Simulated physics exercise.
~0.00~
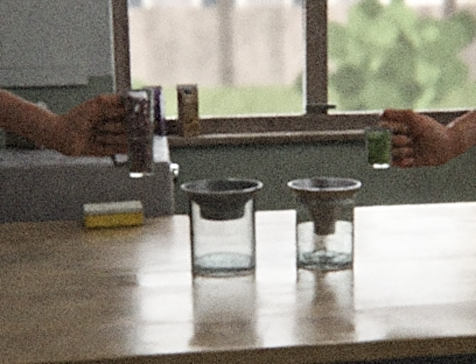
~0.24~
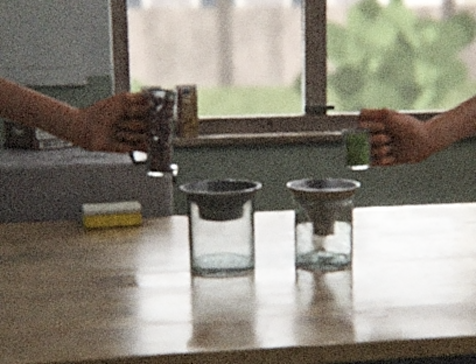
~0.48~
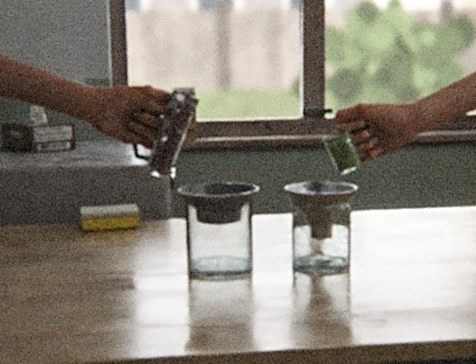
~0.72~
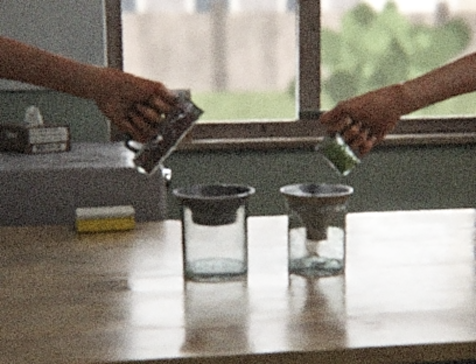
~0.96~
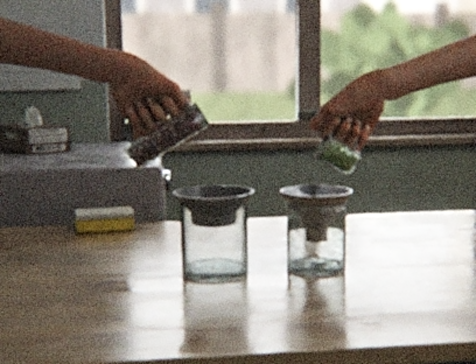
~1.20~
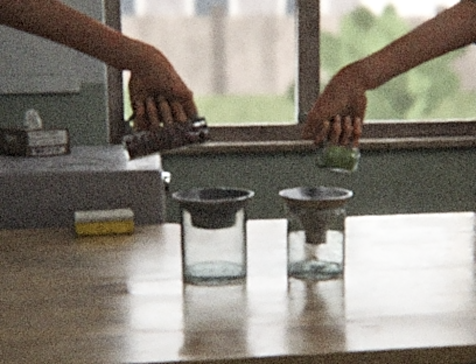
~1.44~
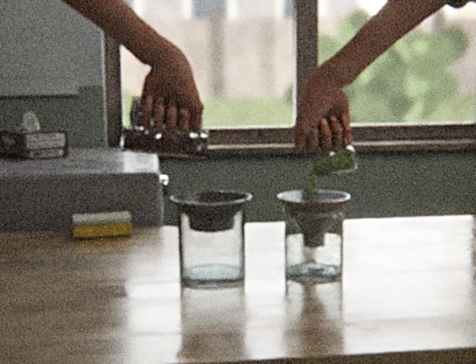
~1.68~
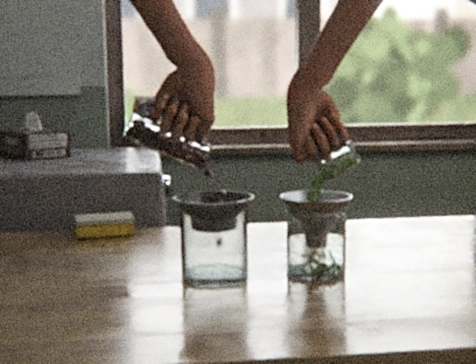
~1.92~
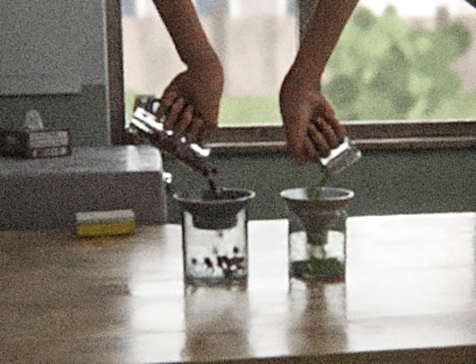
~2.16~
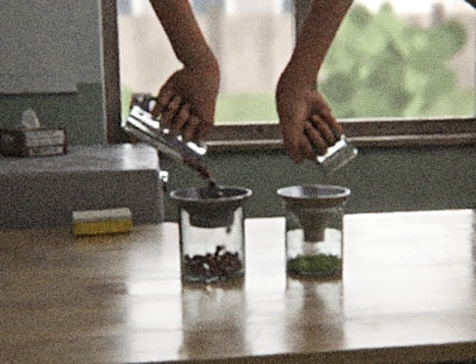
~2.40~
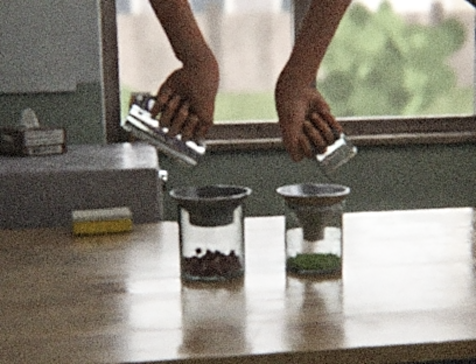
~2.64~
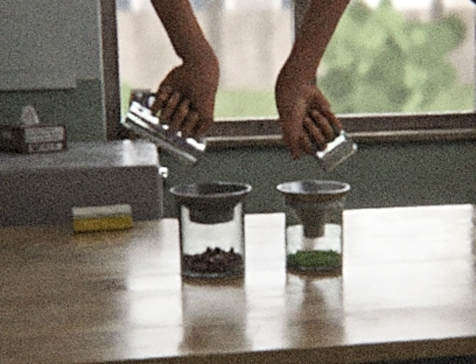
The video shows two hands holding small containers above funnels set in clear jars on a table. They tip them, green bits pouring into the right jar first, then dark pieces into the left, until both containers are empty and the contents rest in the jars.
